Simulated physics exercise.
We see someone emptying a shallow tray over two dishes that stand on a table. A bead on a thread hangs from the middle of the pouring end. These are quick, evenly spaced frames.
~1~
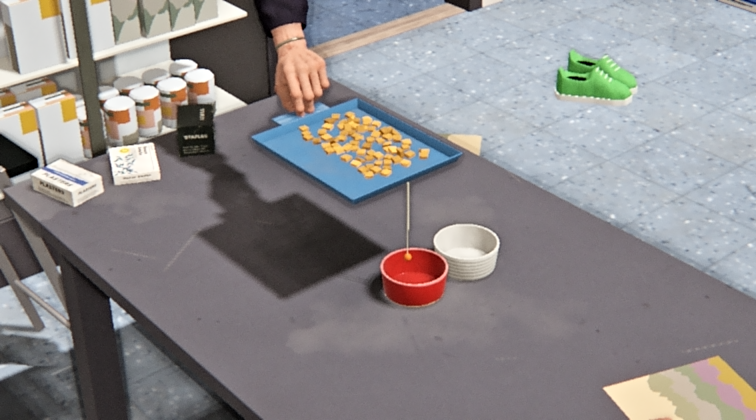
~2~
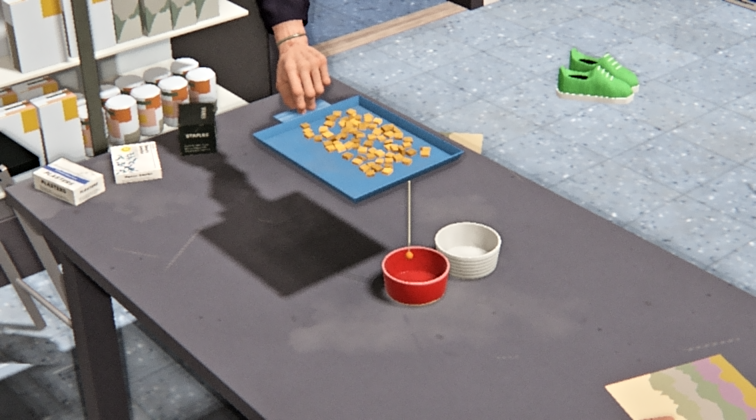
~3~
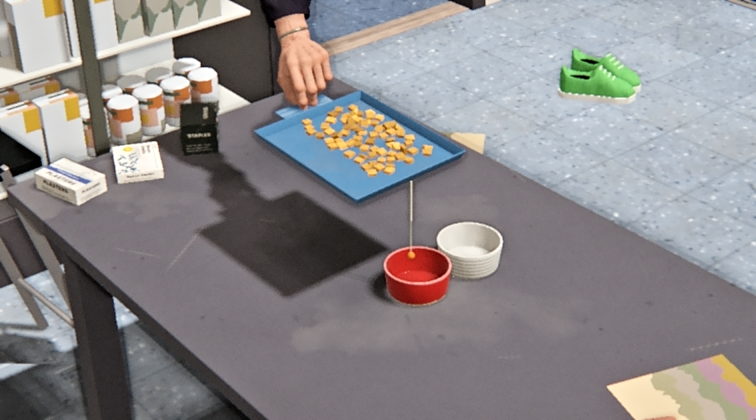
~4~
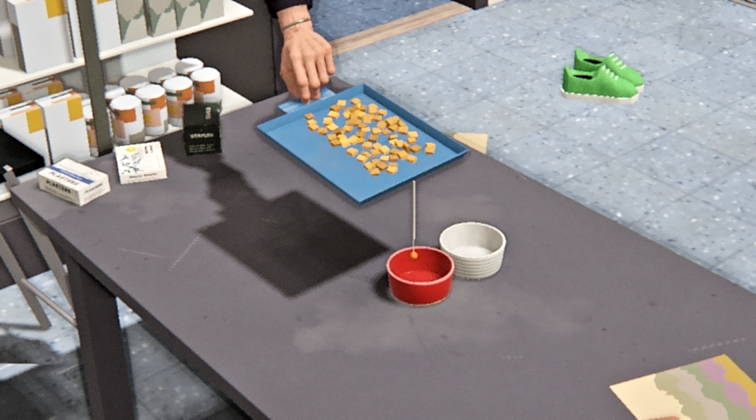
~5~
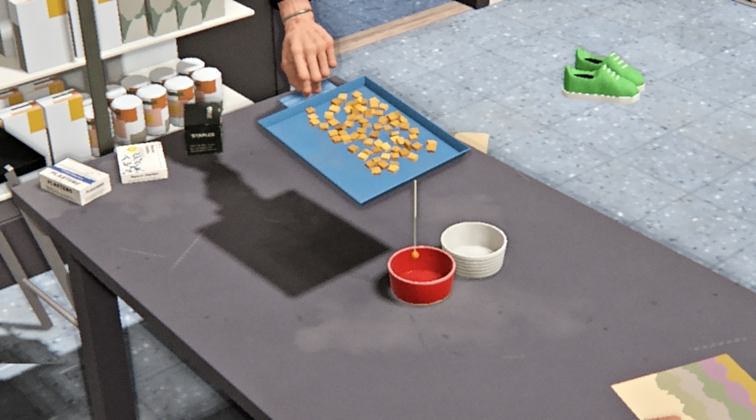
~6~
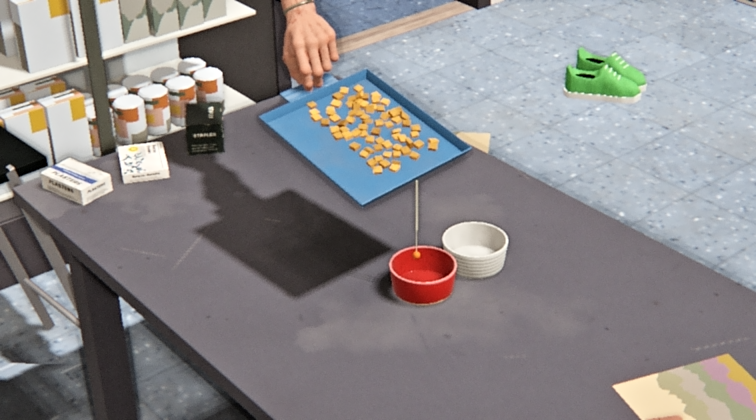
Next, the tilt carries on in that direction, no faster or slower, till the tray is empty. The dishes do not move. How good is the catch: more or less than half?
The two hold under half of the load.
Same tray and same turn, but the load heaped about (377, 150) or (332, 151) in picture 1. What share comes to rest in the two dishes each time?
In turn 10 and 0 in a hundred.
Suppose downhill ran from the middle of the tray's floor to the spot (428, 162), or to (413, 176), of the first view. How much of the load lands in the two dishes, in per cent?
In turn 90 and 60 in a hundred.
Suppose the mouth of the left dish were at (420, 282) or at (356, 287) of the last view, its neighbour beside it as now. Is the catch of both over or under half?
The first try: Less than half. The second: Above a half.
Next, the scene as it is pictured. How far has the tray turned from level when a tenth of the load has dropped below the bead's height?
Roughly 60°.
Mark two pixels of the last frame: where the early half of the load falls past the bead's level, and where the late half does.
At about (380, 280), then at (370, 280).
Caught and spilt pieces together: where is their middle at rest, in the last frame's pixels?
Near (373, 319).
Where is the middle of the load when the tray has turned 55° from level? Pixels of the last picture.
At about (380, 193).
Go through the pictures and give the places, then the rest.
The first picture shows corners of the pouring end (354, 196) and (456, 153), level; middle of the load (358, 139), cereal squares; left dish (436, 291); right dish (488, 265); bead on its thread (408, 257).
The second picture shows corners of the pouring end (355, 195) and (458, 151), level; middle of the load (360, 136).
The third picture shows corners of the pouring end (357, 196) and (460, 150), tipped barely, lowest at the left corner; middle of the load (361, 134).
The fourth picture shows corners of the pouring end (360, 197) and (463, 149), tipped a little, lowest at the left corner; middle of the load (364, 130).
The fifth picture shows corners of the pouring end (361, 199) and (464, 148), tipped a little, lowest at the left corner; middle of the load (365, 125).
The sixth picture shows corners of the pouring end (363, 200) and (466, 147), tipped a little, lowest at the left corner; middle of the load (367, 122); left dish (445, 289); right dish (497, 262).
Just after the last frame, tray tipped steeply; the larger part on the tray; just a few outside both; roughly a quarter in the air.
A moment on, tray tipped right over; just a few on the tray; about a tenth in the left dish; the larger part outside both; roughly a quarter in the air.
Further on, tray tipped past a quarter turn; about a tenth in the left dish; almost all outside both.
When it is over, tray tipped past a quarter turn; about a tenth in the left dish; not one in the right dish; almost all outside both.
